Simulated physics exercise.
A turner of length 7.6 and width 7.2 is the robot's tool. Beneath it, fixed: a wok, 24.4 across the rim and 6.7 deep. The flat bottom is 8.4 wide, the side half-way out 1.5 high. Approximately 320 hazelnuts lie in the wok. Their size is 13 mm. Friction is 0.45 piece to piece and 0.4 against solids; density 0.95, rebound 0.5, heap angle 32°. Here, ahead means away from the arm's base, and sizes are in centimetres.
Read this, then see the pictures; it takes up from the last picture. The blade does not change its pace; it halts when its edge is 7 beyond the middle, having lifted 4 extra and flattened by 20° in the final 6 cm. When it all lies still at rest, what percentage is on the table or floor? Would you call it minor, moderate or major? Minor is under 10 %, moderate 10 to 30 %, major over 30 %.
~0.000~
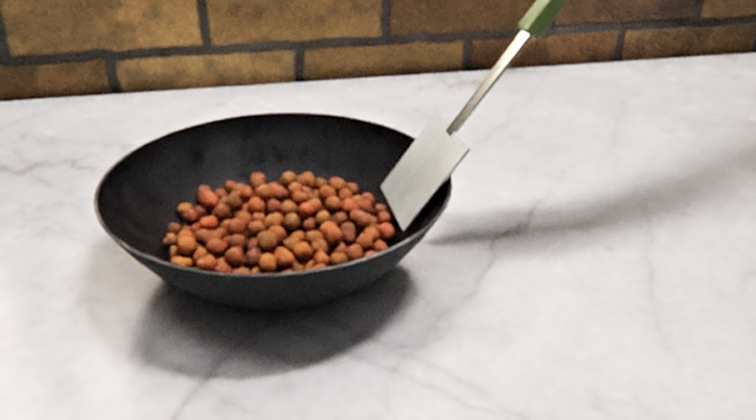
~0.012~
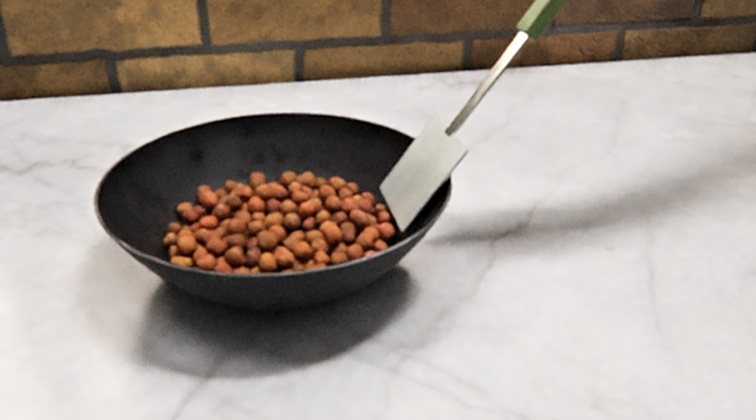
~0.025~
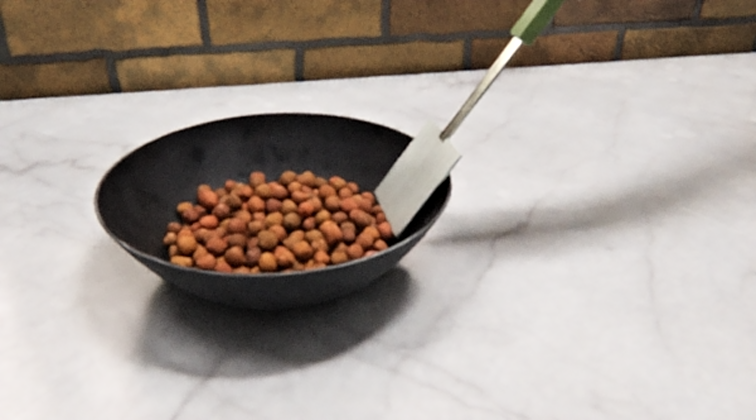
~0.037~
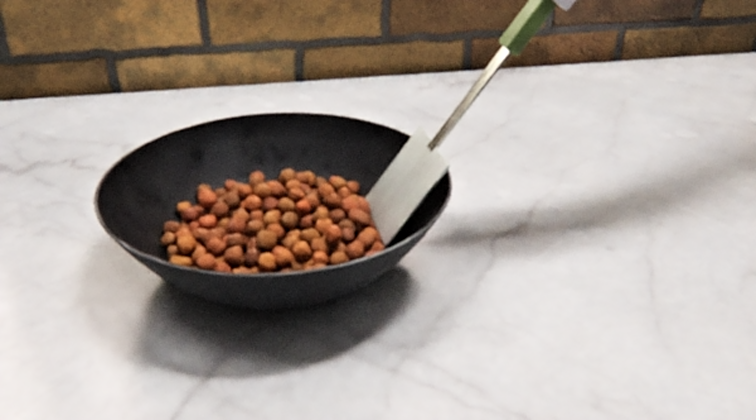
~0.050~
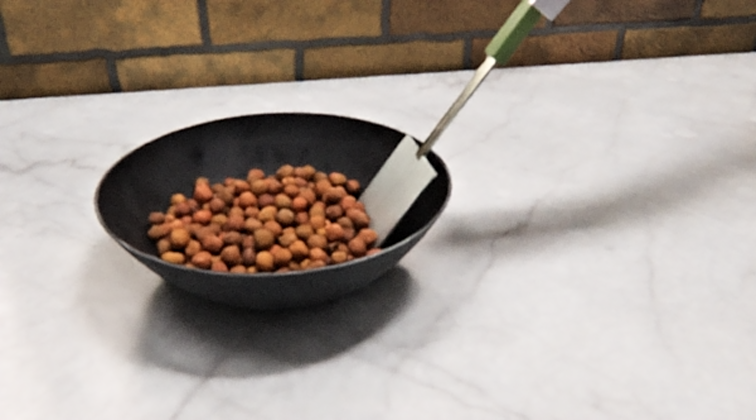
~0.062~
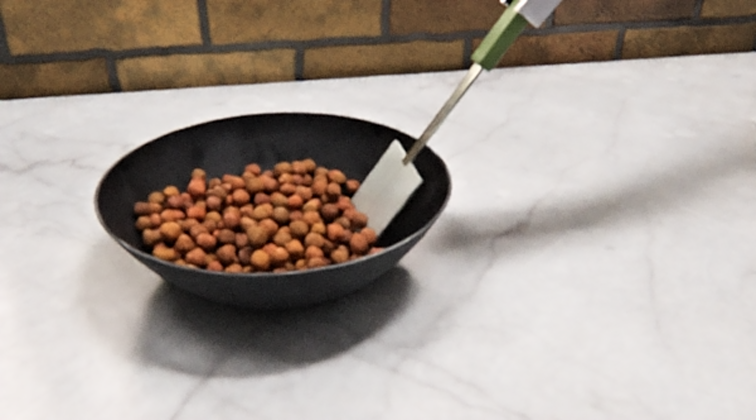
I would call it moderate.
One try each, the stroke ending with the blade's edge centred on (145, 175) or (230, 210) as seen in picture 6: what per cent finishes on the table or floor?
35 % and 0 %.
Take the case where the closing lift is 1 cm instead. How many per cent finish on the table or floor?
I'd say close to 15 per cent.
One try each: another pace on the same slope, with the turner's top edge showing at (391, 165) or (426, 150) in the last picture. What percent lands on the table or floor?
Near 35 per cent in the first try and near 5 per cent in the second.
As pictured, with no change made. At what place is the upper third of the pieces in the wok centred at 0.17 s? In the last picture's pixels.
Roughly pixel (182, 205).
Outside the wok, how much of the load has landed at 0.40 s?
Around 5 percent.
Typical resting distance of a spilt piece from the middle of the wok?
I'd say some 24 centimetres, give or take.
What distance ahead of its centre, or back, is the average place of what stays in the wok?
I'd put it at roughly 3.0 cm toward the front.
After 0.12 s, sloping 54°, highest piece 8 above the table; 315 in the wok.
After 0.17 s, sloping 46°, highest piece 10 above the table; 312 in the wok, 3 on the blade or in flight.
After 0.40 s, sloping 34°, highest piece 11 above the table; 254 in the wok, 23 on the table or floor, 38 on the blade or in flight.
After 1.45 s, sloping 34°, highest piece 6 above the table; 253 in the wok, 62 on the table or floor.
In the end, 253 in the wok, 62 on the table or floor. That is 20 % on the table or floor.
